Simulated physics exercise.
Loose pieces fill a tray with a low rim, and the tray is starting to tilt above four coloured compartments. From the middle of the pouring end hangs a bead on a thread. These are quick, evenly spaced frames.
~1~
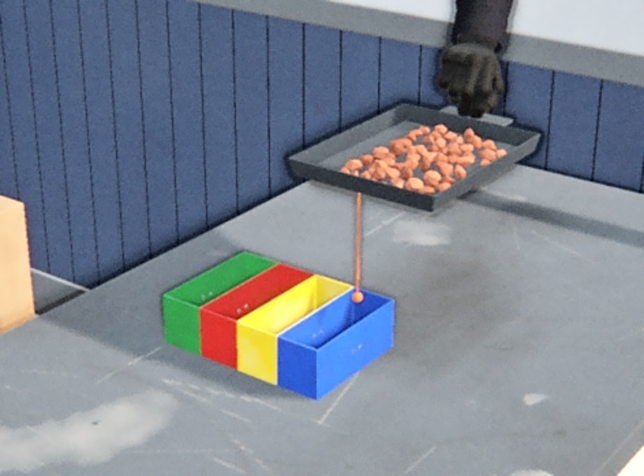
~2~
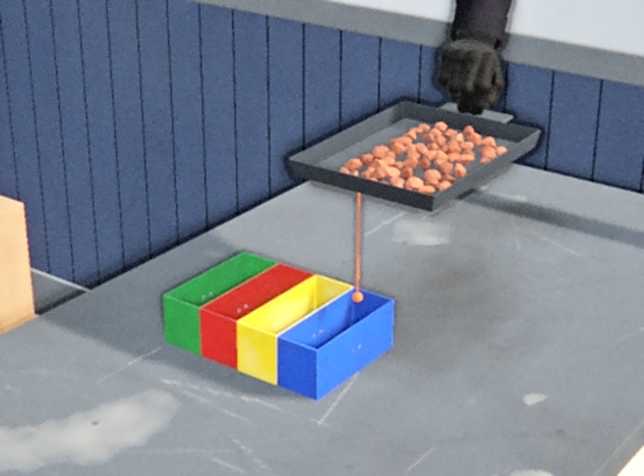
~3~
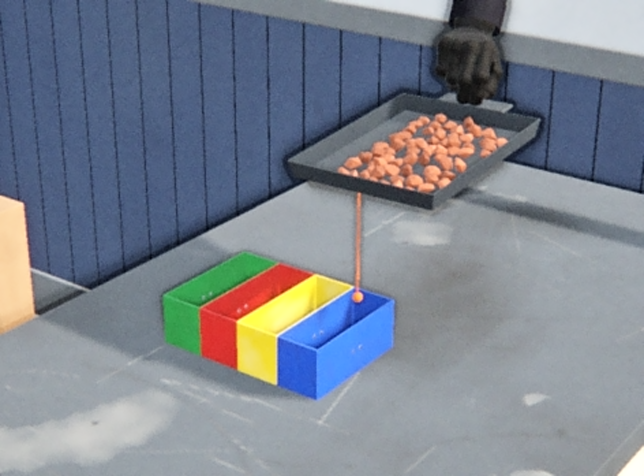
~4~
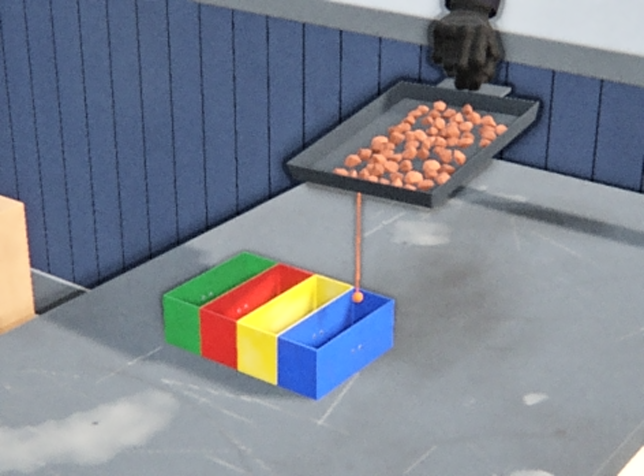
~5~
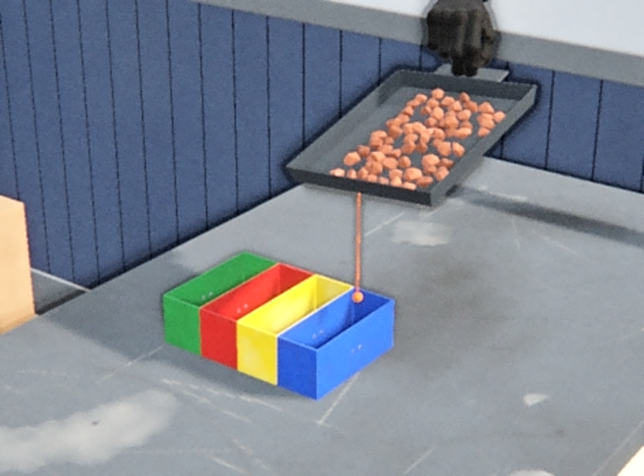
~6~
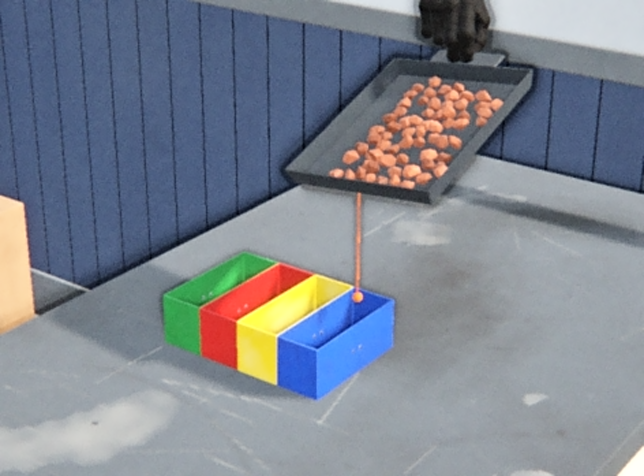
A dark tray of reddish-brown lumps, held at its far edge by a black-gloved hand, tilts steadily as that edge rises and its near left corner dips slightly. Below it, green, red, yellow and blue compartments run left to right on a scuffed grey surface before dark blue panelling, seen from above. An orange bead hangs on a thread over the blue compartment, while the camera stays still.
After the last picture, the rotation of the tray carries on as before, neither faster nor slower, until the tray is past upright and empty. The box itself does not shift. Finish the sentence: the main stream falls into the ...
... Yellow cell.
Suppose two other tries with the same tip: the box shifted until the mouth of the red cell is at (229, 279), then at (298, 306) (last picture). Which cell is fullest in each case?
So the first one goes to that blue cell and the second to the cell in red.
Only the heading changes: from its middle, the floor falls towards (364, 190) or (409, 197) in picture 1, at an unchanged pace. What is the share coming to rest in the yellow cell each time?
Around 20 per cent first, around 0 per cent next.
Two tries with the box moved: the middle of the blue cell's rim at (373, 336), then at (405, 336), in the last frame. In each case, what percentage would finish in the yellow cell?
You'd get 30 in a hundred first and 10 in a hundred after that.
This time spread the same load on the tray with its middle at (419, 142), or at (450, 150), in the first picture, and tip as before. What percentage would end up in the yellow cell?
Near 60 % and 50 %.
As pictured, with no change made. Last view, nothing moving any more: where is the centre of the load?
Close to (293, 346), more or less.
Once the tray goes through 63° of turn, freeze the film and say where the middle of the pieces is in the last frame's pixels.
Roughly at (343, 159).
Soon after the last picture, tray tipped steeply; all on the tray.
A little later, tray tipped past a quarter turn; about a third on the tray; about a quarter in the yellow cell; a small part in the red cell; a small part in the blue cell; a stray few in the green cell; about a quarter falling or outside the box.
Later still, tray tipped past a quarter turn; about half in the yellow cell; about a quarter in the red cell; about a quarter in the blue cell; a stray few in the green cell; a small part falling or outside the box.
At rest, tray tipped past a quarter turn; about half in the yellow cell; about a quarter in the red cell; about a quarter in the blue cell; a stray few in the green cell; a small part outside the box.
